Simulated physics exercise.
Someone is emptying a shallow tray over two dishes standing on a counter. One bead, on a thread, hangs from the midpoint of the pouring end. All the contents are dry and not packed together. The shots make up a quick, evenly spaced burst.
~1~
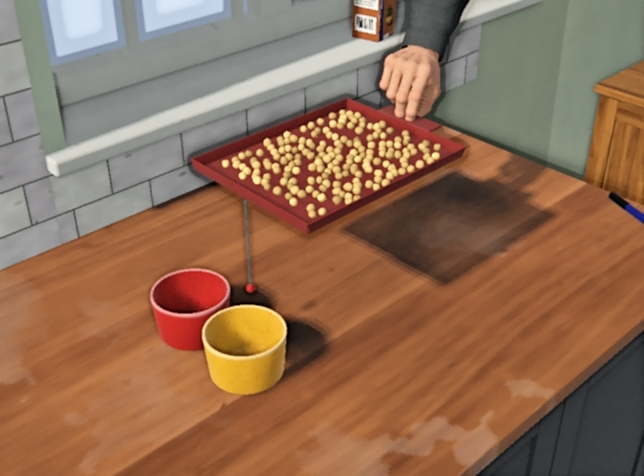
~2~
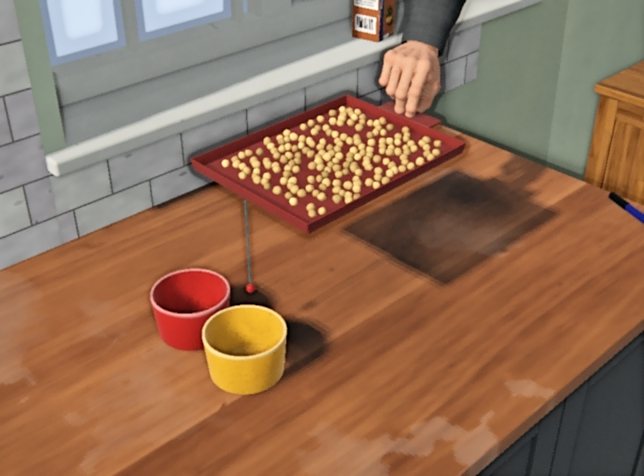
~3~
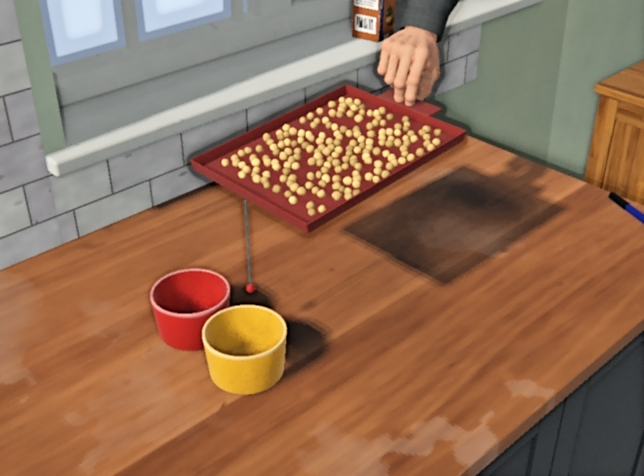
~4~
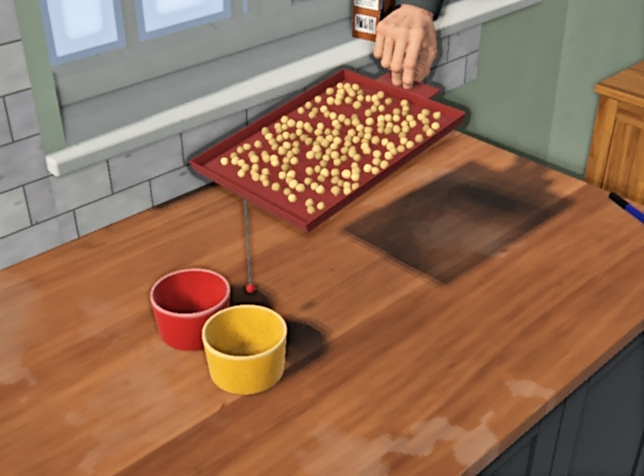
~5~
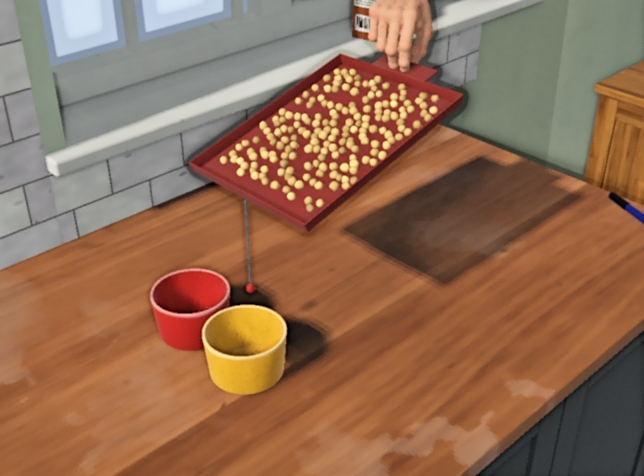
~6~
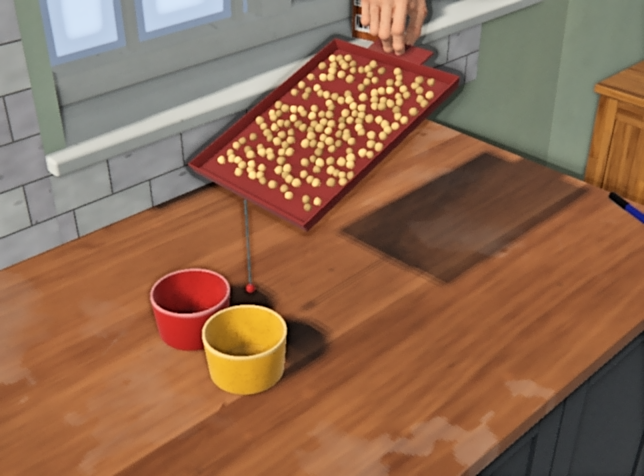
A hand raising the far end of a red tray of chickpeas, tilting it above red and yellow dishes on a wooden counter.
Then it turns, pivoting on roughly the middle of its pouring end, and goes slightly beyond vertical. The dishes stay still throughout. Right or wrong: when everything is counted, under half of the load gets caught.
Wrong.
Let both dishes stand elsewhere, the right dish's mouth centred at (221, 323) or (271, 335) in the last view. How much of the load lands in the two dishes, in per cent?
Trial 1 around 70 percent, trial 2 around 60 percent.
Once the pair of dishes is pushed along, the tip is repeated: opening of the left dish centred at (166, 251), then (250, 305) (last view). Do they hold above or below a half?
Try 1: Not up to half; try 2: Not up to half.
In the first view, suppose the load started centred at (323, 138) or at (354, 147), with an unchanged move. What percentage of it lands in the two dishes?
You'd see roughly 80 per cent first and roughly 80 per cent second.
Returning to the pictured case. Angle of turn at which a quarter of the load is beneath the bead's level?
About 85°.
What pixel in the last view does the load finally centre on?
Around (202, 341).
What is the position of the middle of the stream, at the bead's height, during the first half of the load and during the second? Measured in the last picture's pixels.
Around (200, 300), followed by around (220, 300).
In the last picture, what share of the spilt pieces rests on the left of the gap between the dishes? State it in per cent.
80 per cent or thereabouts.
Soon after the last picture, tray tipped steeply; most on the tray; a small part in the air.
A little later, tray tipped past a quarter turn; about half on the tray; a small part in the right dish; a small part in the left dish; a small part outside both; a small part in the air.
Later still, tray tipped past a quarter turn; about a third in the right dish; about half in the left dish; about a quarter outside both.
At rest, tray tipped past a quarter turn; about a third in the right dish; about half in the left dish; about a quarter outside both.
